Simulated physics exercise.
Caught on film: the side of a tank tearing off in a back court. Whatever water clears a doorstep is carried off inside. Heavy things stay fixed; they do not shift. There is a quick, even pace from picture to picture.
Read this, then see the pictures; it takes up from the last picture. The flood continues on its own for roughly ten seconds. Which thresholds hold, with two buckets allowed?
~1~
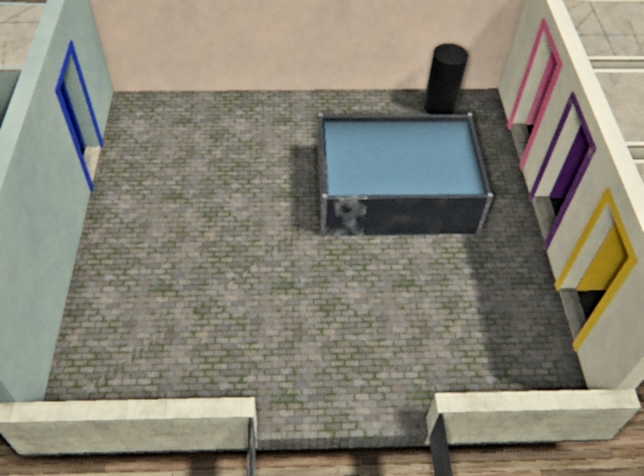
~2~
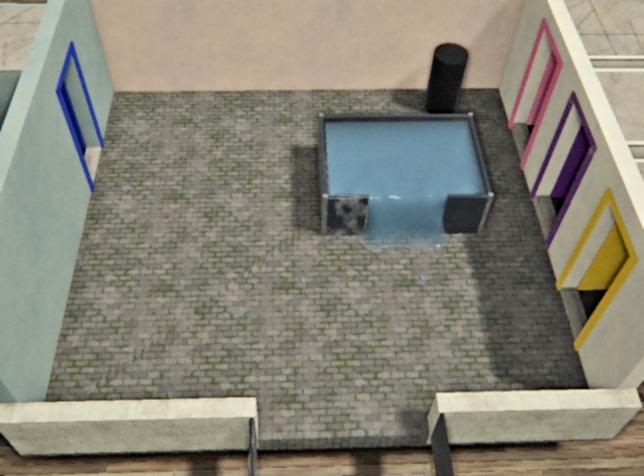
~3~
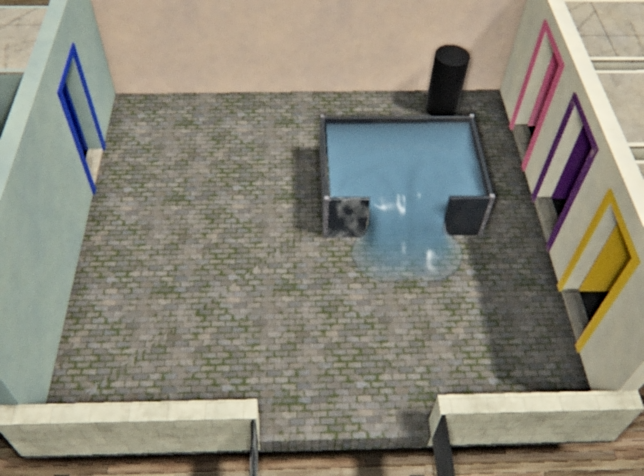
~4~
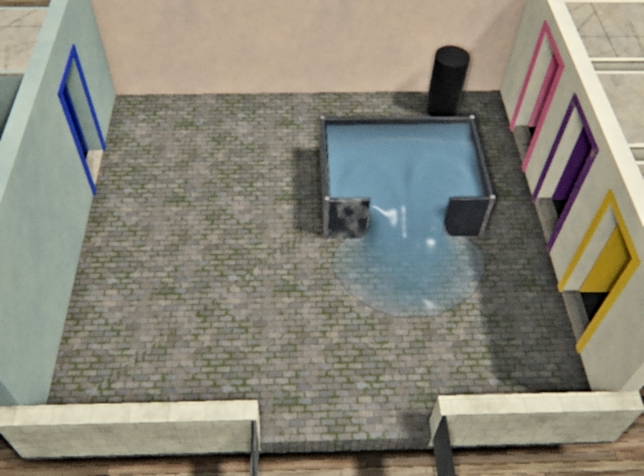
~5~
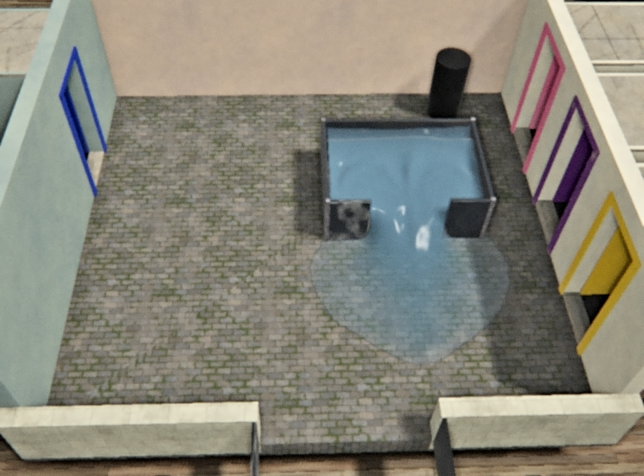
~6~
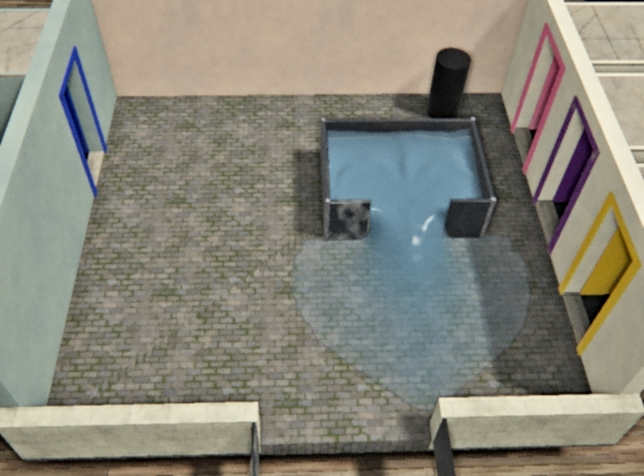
As I see it, the pink door doesn't overshoot the mark there; the purple door doesn't overshoot the mark there; the blue door doesn't overshoot the mark there; the yellow door overshoots the mark there.
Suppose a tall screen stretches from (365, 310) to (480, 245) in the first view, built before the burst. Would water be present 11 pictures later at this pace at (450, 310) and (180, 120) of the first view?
Taking the points in order, the first is high and dry and the second is high and dry.
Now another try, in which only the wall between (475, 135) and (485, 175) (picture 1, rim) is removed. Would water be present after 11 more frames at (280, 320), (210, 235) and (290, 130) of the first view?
Taken in turn they're unwetted, unwetted and unwetted.
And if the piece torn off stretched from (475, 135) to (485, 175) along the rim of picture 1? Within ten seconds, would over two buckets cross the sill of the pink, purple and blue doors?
As I see it, the pink door overshoots, the purple door overshoots and the blue door overshoots.
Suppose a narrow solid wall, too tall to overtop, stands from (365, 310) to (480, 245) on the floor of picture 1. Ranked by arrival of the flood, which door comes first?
Look to the purple door.
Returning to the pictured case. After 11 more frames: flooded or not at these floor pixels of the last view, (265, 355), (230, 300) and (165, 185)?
The three points read soaked through, soaked through and clear.
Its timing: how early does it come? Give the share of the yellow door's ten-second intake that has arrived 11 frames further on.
Around 5 percent.
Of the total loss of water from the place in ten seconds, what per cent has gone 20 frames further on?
Approximately 50 %.
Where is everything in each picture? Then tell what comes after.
In the first picture, still water in the water tank at (401, 158).
In the second picture, the front is at (444, 241), out from the gap at (403, 221).
In the third picture, the front is at (447, 271), out from the gap at (404, 224).
In the fourth picture, the front is at (389, 310), out from the gap at (405, 225).
In the fifth picture, water pours out at (405, 227) and has run to (416, 360).
In the sixth picture, water pours out at (406, 226) and has run to a hidden place.
A moment on, water covers 30 % of the floor; the pink door not reached, the purple door not reached, the blue door not reached, the yellow door wet at the sill, nothing in.
Next, water covers 30 % of the floor; the pink door not reached, the purple door wet at the sill, nothing in, the blue door not reached, the yellow door under two buckets in.
Then, water covers 35 % of the floor; the pink door not reached, the purple door wet at the sill, nothing in, the blue door not reached, the yellow door over two buckets in.
Later, water covers 55 % of the floor; the pink door wet at the sill, nothing in, the purple door wet at the sill, nothing in, the blue door wet at the sill, nothing in, the yellow door over two buckets in.
In the end, water covers 80 % of the floor; the pink door wet at the sill, nothing in, the purple door wet at the sill, nothing in, the blue door wet at the sill, nothing in, the yellow door over two buckets in.
